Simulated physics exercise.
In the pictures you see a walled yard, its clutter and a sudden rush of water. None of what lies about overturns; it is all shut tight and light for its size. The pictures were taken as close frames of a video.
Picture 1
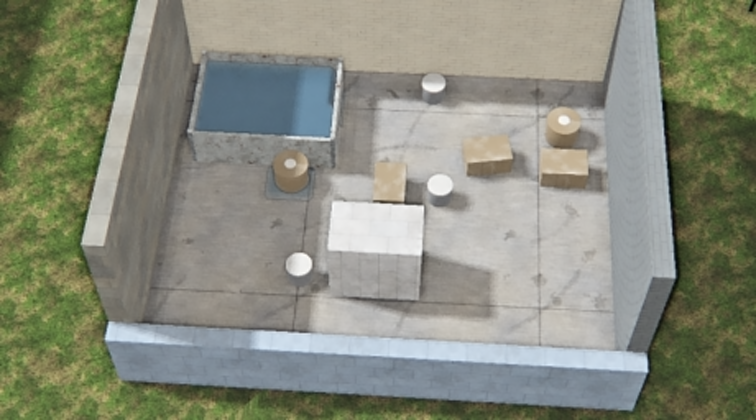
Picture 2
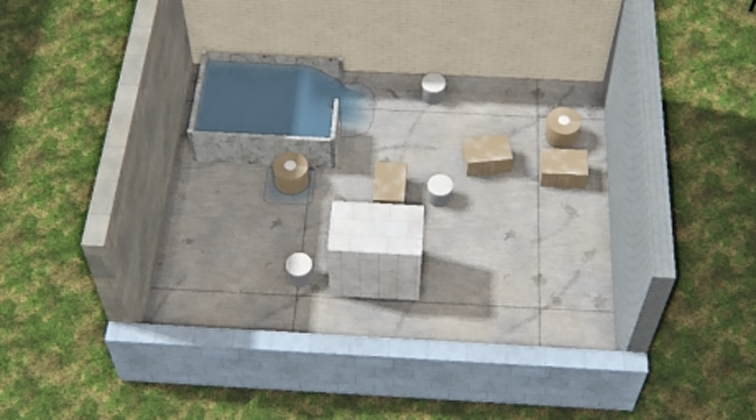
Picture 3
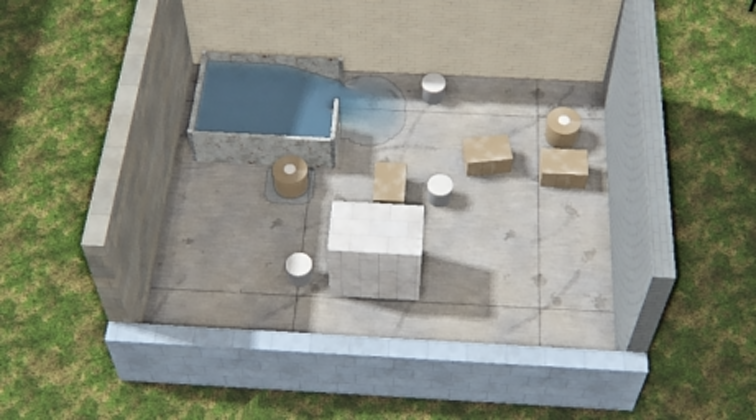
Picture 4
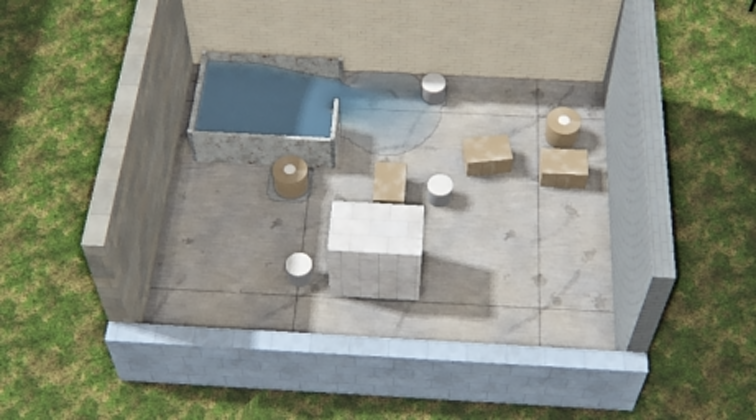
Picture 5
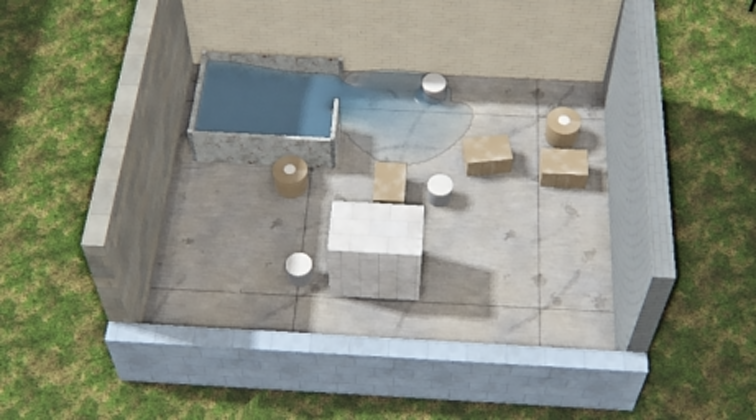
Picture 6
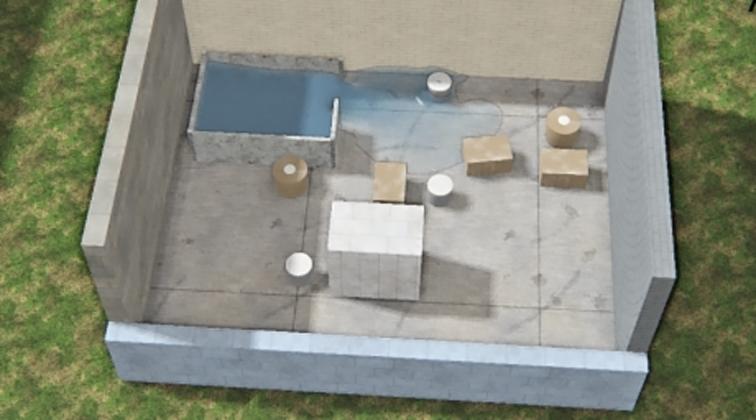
Walled yard with a raised water tank, water pouring from its right side and spreading across the paving, nudging a white pail.
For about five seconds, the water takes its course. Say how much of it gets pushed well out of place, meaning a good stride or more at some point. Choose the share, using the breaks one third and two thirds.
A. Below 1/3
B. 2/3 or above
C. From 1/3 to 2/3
C, from 1/3 to 2/3.
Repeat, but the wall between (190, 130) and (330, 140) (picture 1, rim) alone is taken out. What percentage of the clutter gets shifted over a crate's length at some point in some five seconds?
About 20 per cent.
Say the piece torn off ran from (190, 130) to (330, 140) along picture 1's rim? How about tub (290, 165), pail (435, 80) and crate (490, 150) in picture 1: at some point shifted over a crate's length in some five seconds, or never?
Order as asked: Sent that far; not sent that far; not sent that far.
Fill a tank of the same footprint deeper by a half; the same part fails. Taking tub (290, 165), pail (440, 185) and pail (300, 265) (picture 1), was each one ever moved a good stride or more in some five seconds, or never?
Not beyond that, then not beyond that, then not beyond that.
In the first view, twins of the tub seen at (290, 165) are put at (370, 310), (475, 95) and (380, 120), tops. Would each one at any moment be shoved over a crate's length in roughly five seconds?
Stays put, shoved clear, shoved clear.
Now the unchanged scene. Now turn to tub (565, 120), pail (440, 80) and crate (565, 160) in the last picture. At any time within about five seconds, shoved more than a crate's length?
Listed order gives past that mark, then past that mark, and lastly past that mark.
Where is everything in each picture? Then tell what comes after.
The first picture shows a pail at (434, 82) rests on the ground; a tub at (290, 164) rests on the ground; 0 of 8 have shifted.
The second picture shows a pail at (434, 82), on the bottom; a tub at (290, 166) rests on the ground; 0 of 8 have shifted.
The third picture shows a pail at (434, 82) rests on the ground; a tub at (290, 169) rests on the ground, close to its start; 1 of 8 have shifted.
The fourth picture shows a pail at (434, 82) rests on the ground; a tub at (290, 170) rests on the ground, close to its start; 1 of 8 have shifted.
The fifth picture shows a pail at (434, 82), on the bottom; a tub at (290, 170) rests on the ground, close to its start; 1 of 8 have shifted.
The sixth picture shows a pail at (440, 81) rests on the ground, close to its start; a tub at (290, 170), on the bottom, close to its start; 2 of 8 have shifted.
A moment on, 0 of 8 are well off their spots; 0 afloat.
Next, 2 of 8 are well off their spots; 3 afloat.
Later, 4 of 8 are well off their spots; 3 afloat.
In the end, 4 of 8 are well off their spots, and 4 have been at some point; 3 afloat.
